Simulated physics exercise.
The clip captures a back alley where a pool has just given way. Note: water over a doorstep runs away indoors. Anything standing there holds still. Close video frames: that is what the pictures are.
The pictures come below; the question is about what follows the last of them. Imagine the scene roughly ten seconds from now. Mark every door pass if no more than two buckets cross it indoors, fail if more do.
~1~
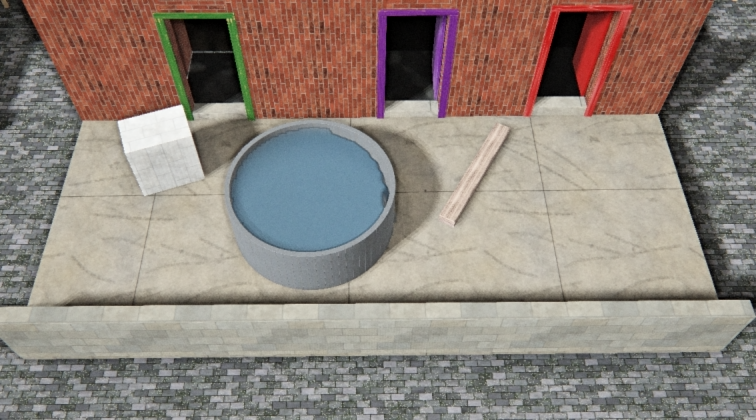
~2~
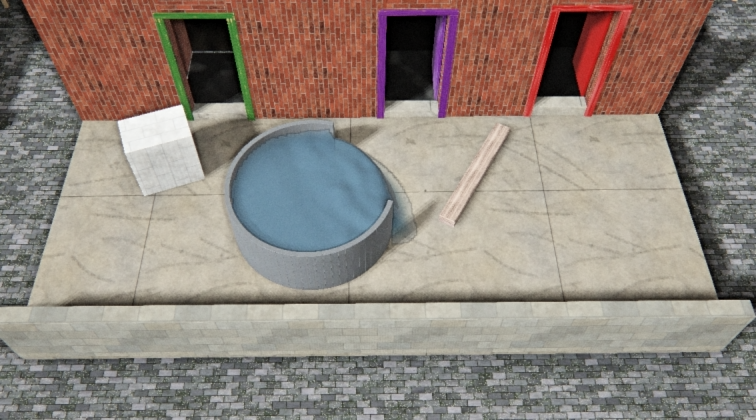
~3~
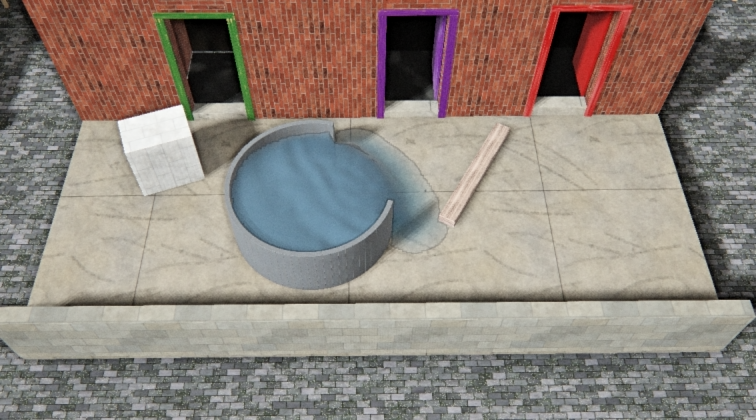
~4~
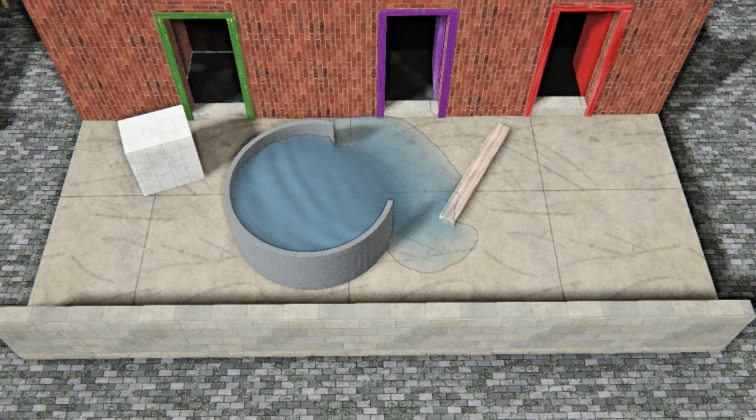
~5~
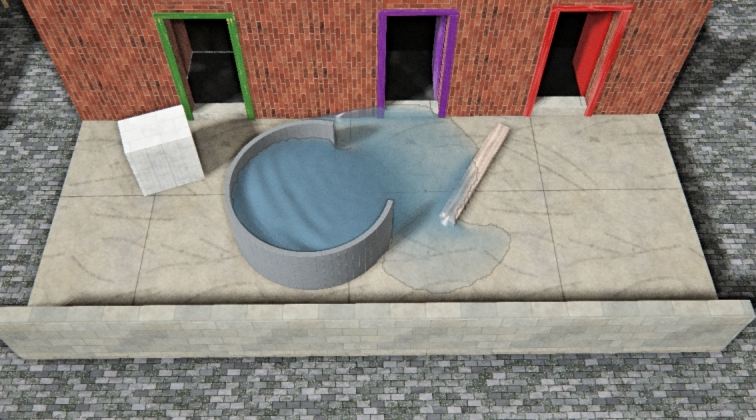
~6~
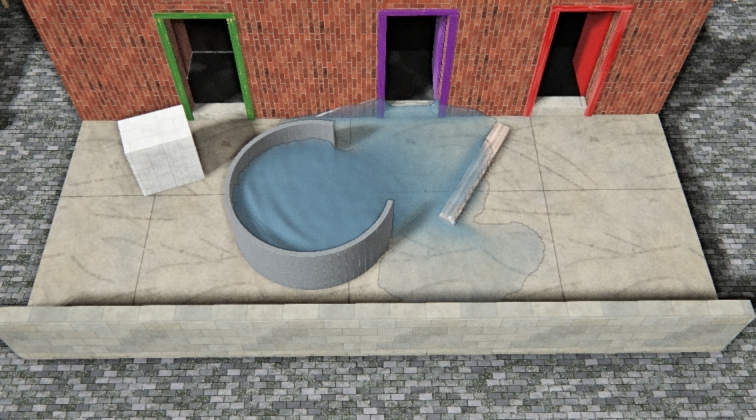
Marks: Purple door fail, green door pass, red door pass.
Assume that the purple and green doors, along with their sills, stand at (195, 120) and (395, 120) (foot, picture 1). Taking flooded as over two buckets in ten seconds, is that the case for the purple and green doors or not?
The purple door one stays within it, the green door one tops the limit.
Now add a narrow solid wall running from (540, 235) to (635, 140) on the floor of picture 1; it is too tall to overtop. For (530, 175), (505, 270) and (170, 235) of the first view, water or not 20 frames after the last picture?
Submerged; submerged; untouched.
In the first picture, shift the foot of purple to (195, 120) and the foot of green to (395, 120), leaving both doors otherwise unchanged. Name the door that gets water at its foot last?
Last: The purple door.
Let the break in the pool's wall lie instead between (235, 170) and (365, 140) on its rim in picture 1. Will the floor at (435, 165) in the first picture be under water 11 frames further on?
Spot status: Drenched.
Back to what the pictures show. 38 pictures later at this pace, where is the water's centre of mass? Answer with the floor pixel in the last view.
The balance point is around (382, 199).
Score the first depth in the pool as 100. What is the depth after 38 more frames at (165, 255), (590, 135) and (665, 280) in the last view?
Approx. values, in order: 2 %, 2 %, 6 %.
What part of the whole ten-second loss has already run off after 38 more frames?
I get 80 percent.
A moment on, water covers 45 % of the floor; the purple door over two buckets in, the green door wet at the sill, nothing in, the red door wet at the sill, nothing in.
Next, water covers 60 % of the floor; the purple door far over two buckets in, the green door wet at the sill, nothing in, the red door wet at the sill, nothing in.
Then, water covers 65 % of the floor; the purple door far over two buckets in, the green door wet at the sill, nothing in, the red door wet at the sill, nothing in.
Later, water covers 75 % of the floor; the purple door far over two buckets in, the green door wet at the sill, nothing in, the red door wet at the sill, nothing in.
In the end, water covers 85 % of the floor; the purple door far over two buckets in, the green door wet at the sill, nothing in, the red door wet at the sill, nothing in.
